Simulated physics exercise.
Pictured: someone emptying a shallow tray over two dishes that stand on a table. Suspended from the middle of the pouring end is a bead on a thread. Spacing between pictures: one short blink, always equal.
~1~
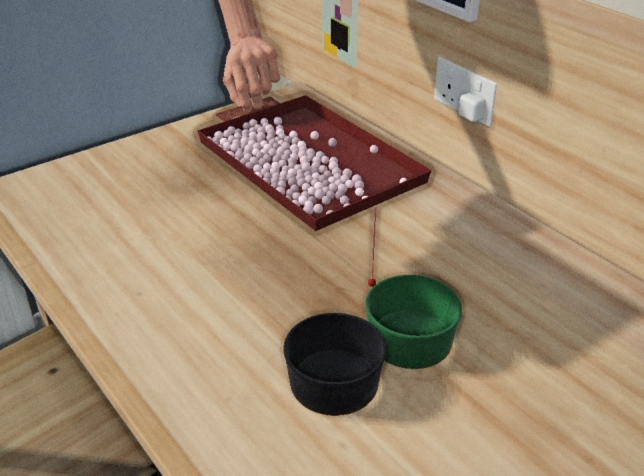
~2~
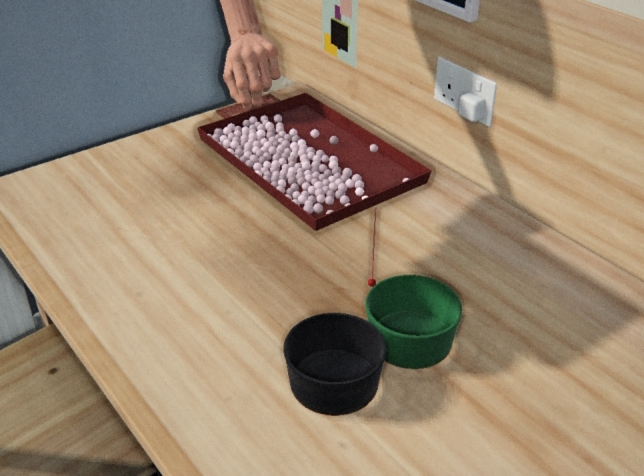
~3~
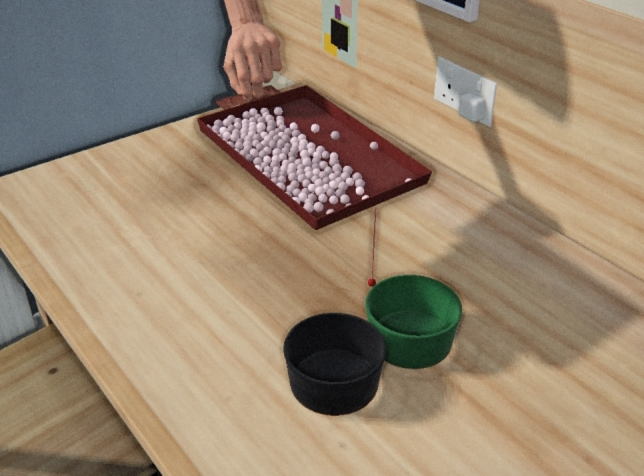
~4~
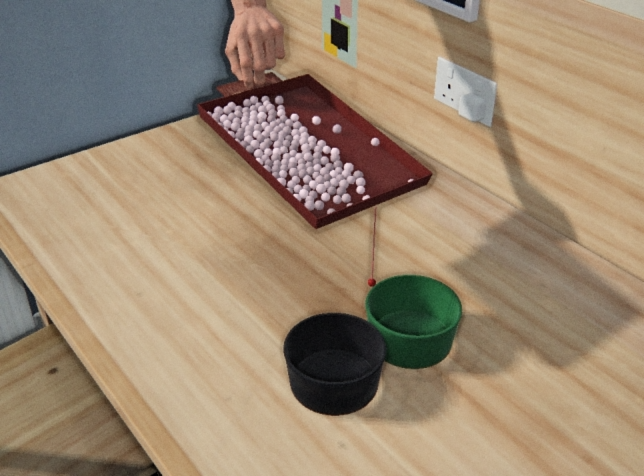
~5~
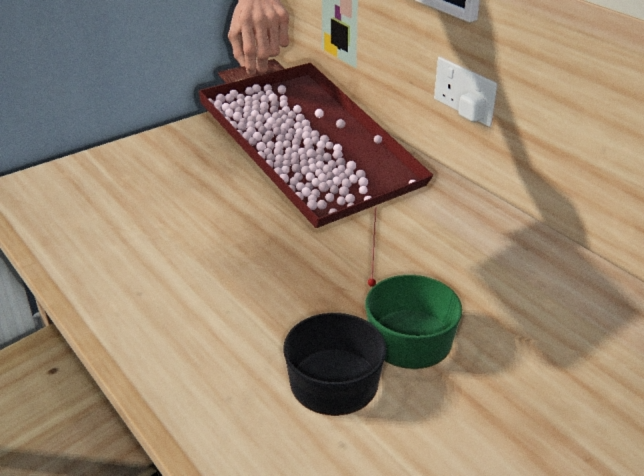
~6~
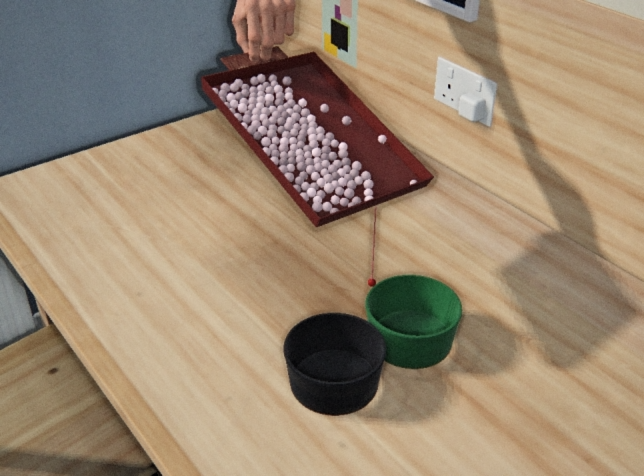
In this clip, a hand raises the far end of a shallow dark red tray of pale pink beads above a black dish and a green dish, and the tray gradually steepens as the beads shift slightly within it.
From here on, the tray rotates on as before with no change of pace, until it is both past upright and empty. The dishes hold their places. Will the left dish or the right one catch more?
Pretty sure the heavier pile builds up on the right there.
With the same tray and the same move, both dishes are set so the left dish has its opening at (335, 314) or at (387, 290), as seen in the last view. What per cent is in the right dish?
You'd get 50 in a hundred first and 10 in a hundred after that.
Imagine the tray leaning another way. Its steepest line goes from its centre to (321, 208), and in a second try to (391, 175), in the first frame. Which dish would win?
Try 1: The left-side dish; try 2: The right-side dish.
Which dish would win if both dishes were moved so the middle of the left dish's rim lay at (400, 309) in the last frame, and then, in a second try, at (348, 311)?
The leftmost dish, then the rightmost dish.
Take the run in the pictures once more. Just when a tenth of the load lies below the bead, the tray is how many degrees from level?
About 75° of tilt.
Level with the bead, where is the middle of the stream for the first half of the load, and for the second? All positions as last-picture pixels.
The leading part at (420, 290), the rest of it at (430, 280).
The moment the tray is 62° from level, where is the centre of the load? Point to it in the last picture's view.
Somewhere near pixel (382, 177).
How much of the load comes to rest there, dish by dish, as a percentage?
The left dish keeps near 0 in a hundred, the right dish near 70 in a hundred.
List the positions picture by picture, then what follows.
The first frame shows corners of the pouring end near (316, 218) and (428, 170), level; middle of the load near (283, 164), sugar pearls; left dish near (366, 390); right dish near (445, 344); bead on its thread near (372, 282).
The second frame shows corners of the pouring end near (316, 218) and (428, 170), level; middle of the load near (283, 162).
The third frame shows corners of the pouring end near (317, 217) and (429, 171), tipped barely, lowest at the right corner; middle of the load near (283, 157).
The fourth frame shows corners of the pouring end near (318, 217) and (429, 173), tipped a little, lowest at the right corner; middle of the load near (284, 150).
The fifth frame shows corners of the pouring end near (319, 216) and (430, 174), tipped a little, lowest at the right corner; middle of the load near (287, 144).
The sixth frame shows corners of the pouring end near (320, 216) and (431, 176), tipped clearly, lowest at the right corner; middle of the load near (293, 141), all but a few on the move; left dish near (366, 390); right dish near (445, 344).
Shortly afterwards, tray tipped steeply; all but a few on the tray; only a few in the right dish; a little in the air.
Next, tray tipped past a quarter turn; a little on the tray; only a few in the left dish; near half in the right dish; a little outside both; near a quarter in the air.
Some moments later, tray tipped past a quarter turn; a little in the left dish; near two thirds in the right dish; near a quarter outside both.
In the end, tray tipped past a quarter turn; a little in the left dish; near two thirds in the right dish; near a quarter outside both.
